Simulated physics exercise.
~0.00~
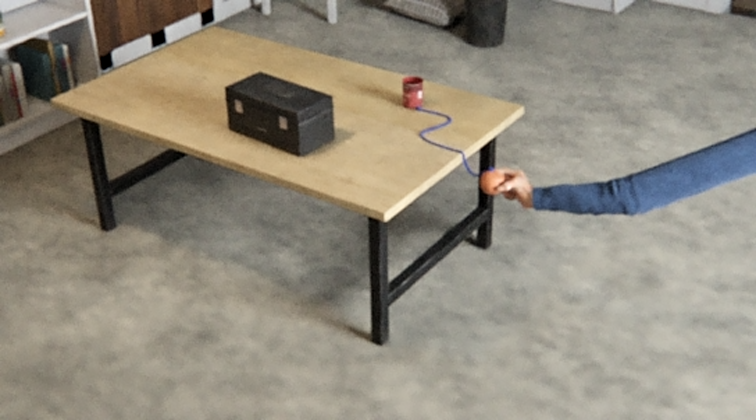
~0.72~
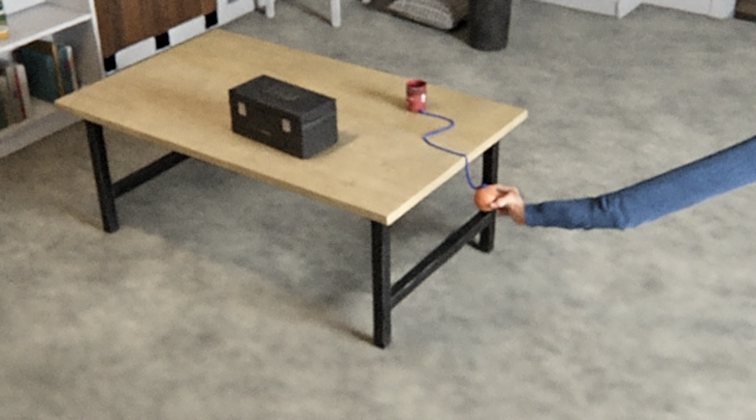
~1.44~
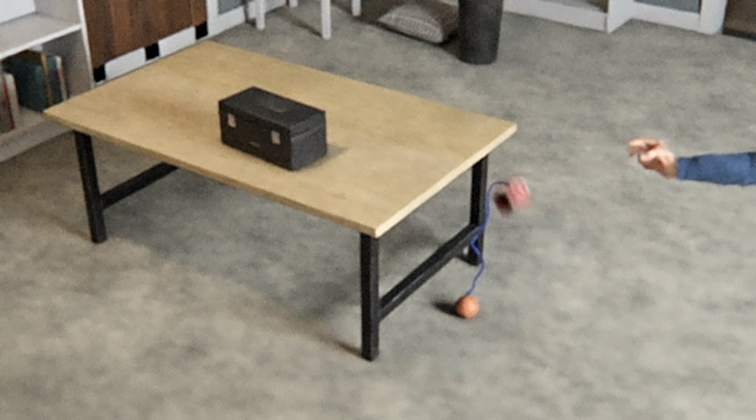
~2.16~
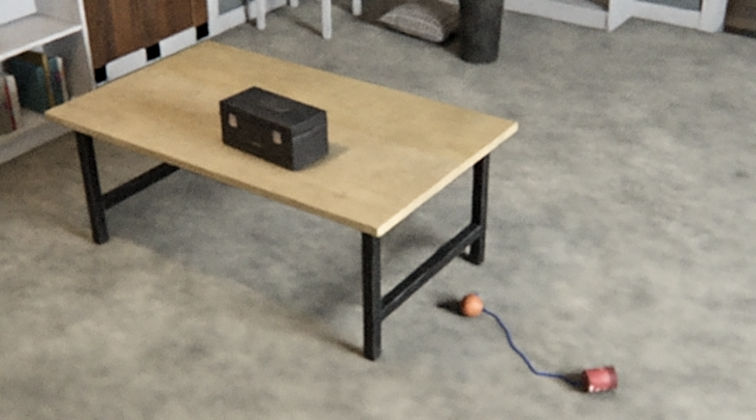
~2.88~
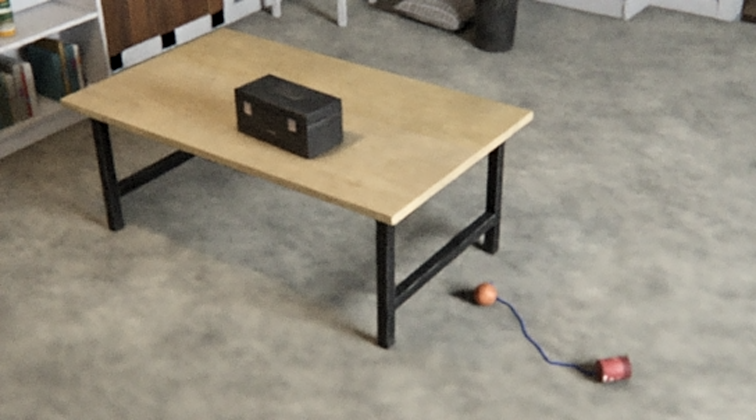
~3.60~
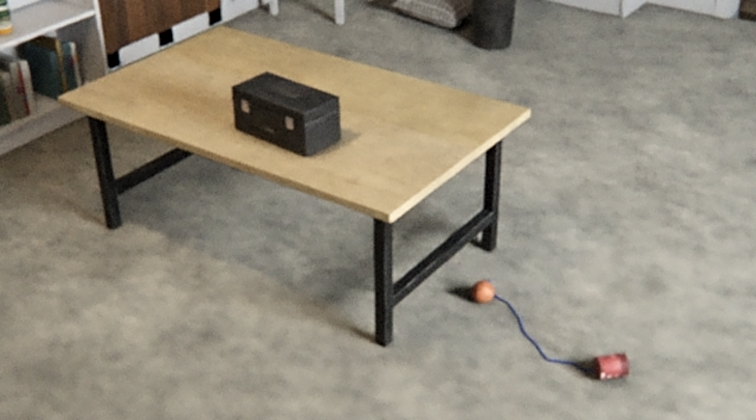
An orange tied by a blue cord to a red cup on a table is lowered slightly by a hand, then released, and it drops to the floor as the cup follows over the edge, both ending on the floor while the black toolbox stays put.
